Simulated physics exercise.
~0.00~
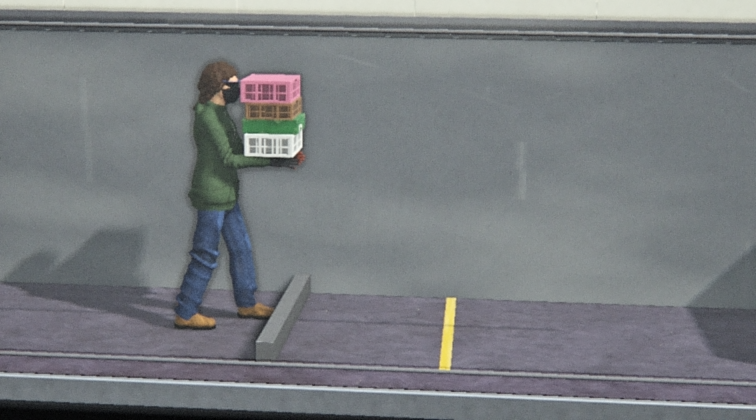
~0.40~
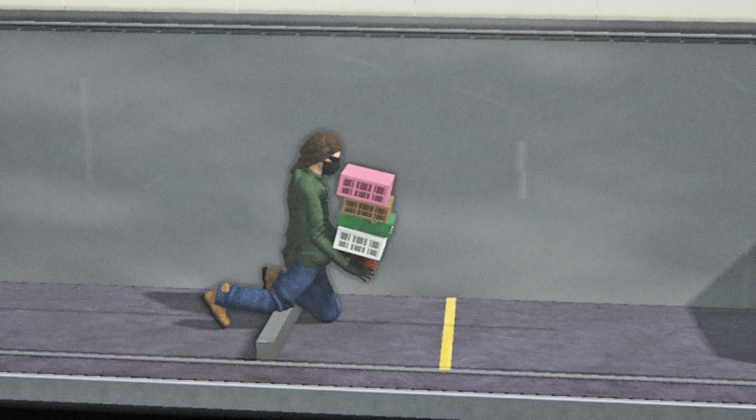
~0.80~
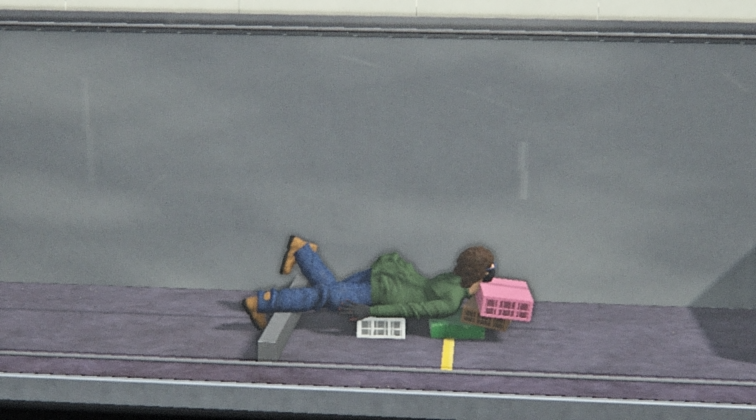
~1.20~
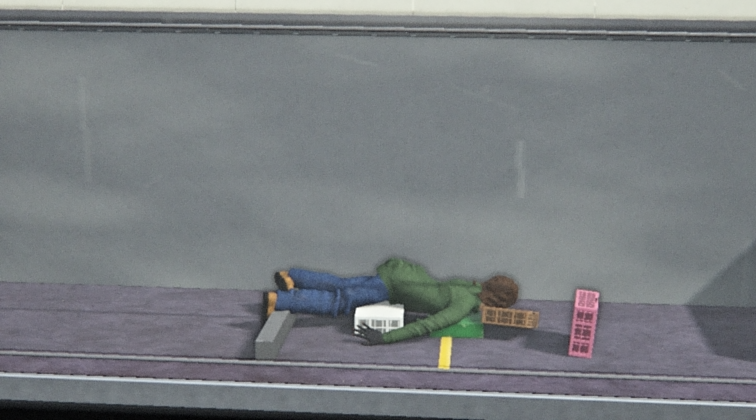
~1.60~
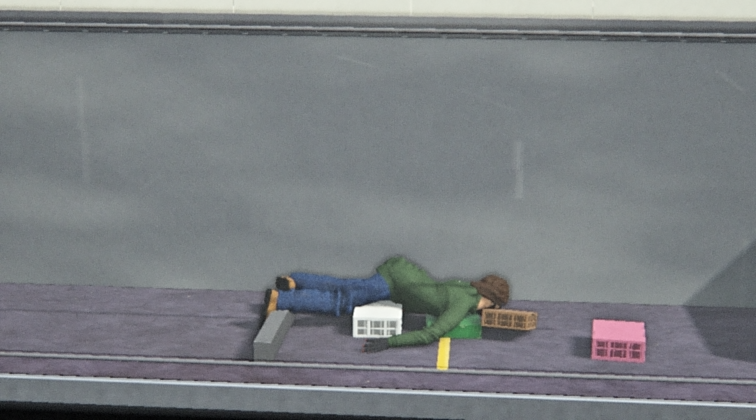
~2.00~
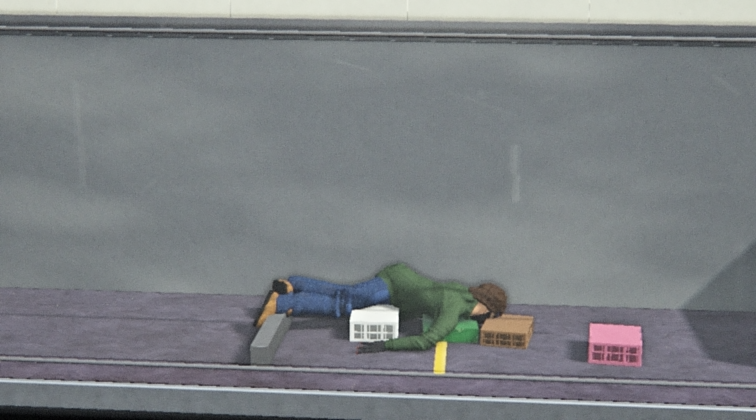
A porter carrying four crates trips over a low rail and falls flat, scattering them.
